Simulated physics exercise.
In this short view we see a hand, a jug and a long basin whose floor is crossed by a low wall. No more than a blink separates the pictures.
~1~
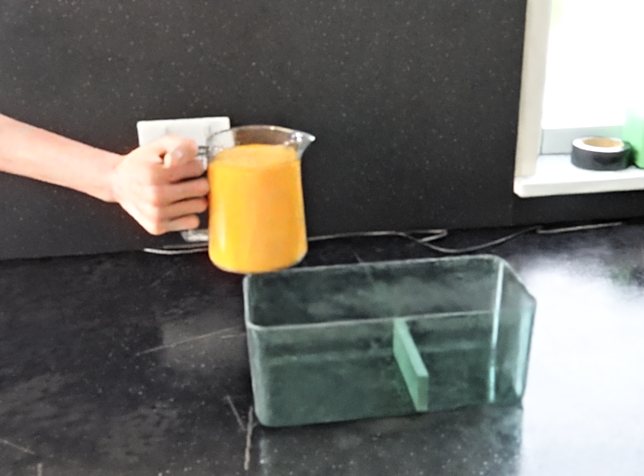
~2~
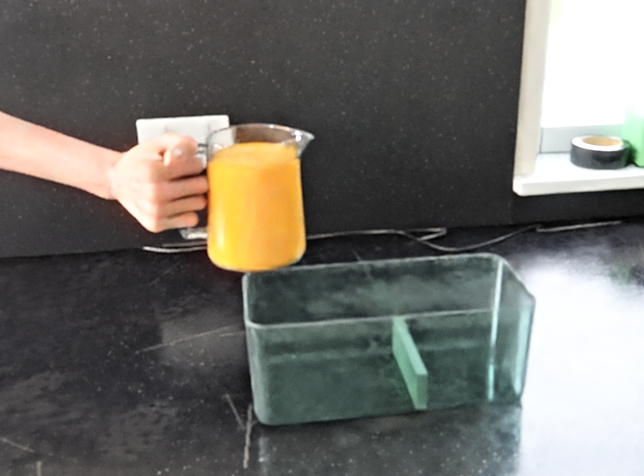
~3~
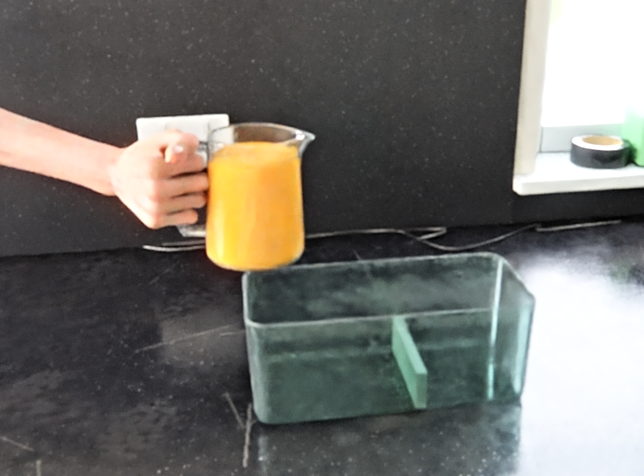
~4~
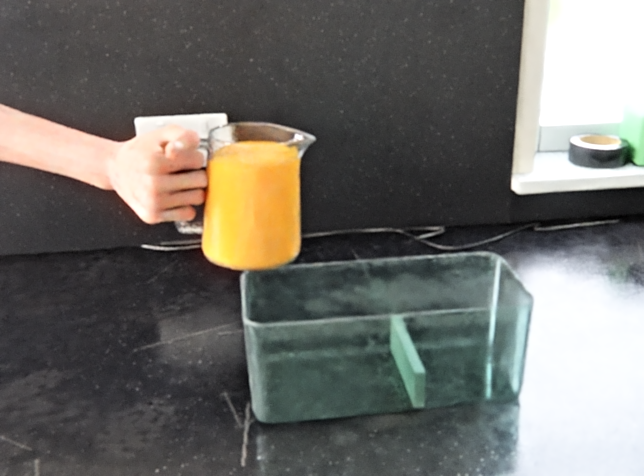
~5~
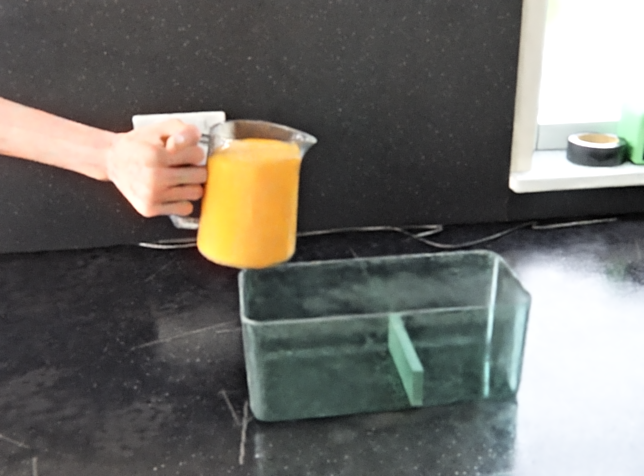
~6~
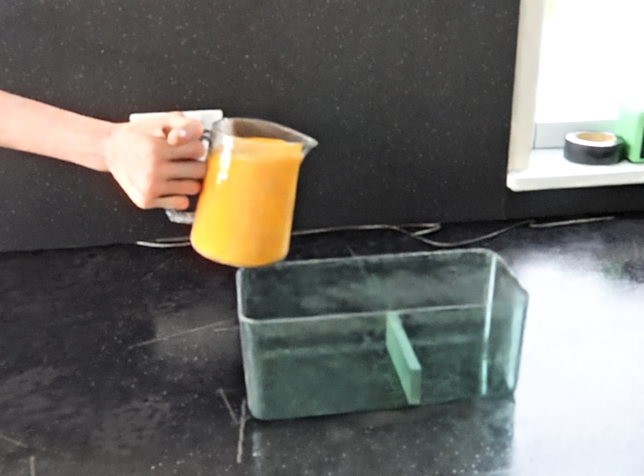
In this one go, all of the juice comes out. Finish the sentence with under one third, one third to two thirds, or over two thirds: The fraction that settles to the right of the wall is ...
The fraction that settles to the right of the wall is under one third.
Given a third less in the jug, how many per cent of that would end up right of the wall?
My estimate is about 5 percent.
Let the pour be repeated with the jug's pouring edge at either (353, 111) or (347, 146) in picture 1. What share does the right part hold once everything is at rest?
Close to 80 % for the first start and close to 65 % for the second.
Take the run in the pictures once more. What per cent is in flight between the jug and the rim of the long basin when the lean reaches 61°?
Around 10 in a hundred.
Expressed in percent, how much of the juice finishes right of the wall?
Something like 10 per cent, roughly.
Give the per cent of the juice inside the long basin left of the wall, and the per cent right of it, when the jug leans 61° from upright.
About 5 % left and about 0 % right.
A moment on, the jug is tipped part way and 88 per cent is still to pour, 3 is left of the wall and 0 right of it.
Next, the jug is tipped on its side and 44 per cent is still to pour, 33 is left of the wall and 6 right of it.
Then the jug is tipped right over and 9 per cent is still to pour, 77 is left of the wall and 8 right of it.
Later the jug is tipped right over and 1 per cent is still to pour, 87 is left of the wall and 10 right of it.
At rest 89 per cent lies left of the wall, 10 right of it and 1 outside.
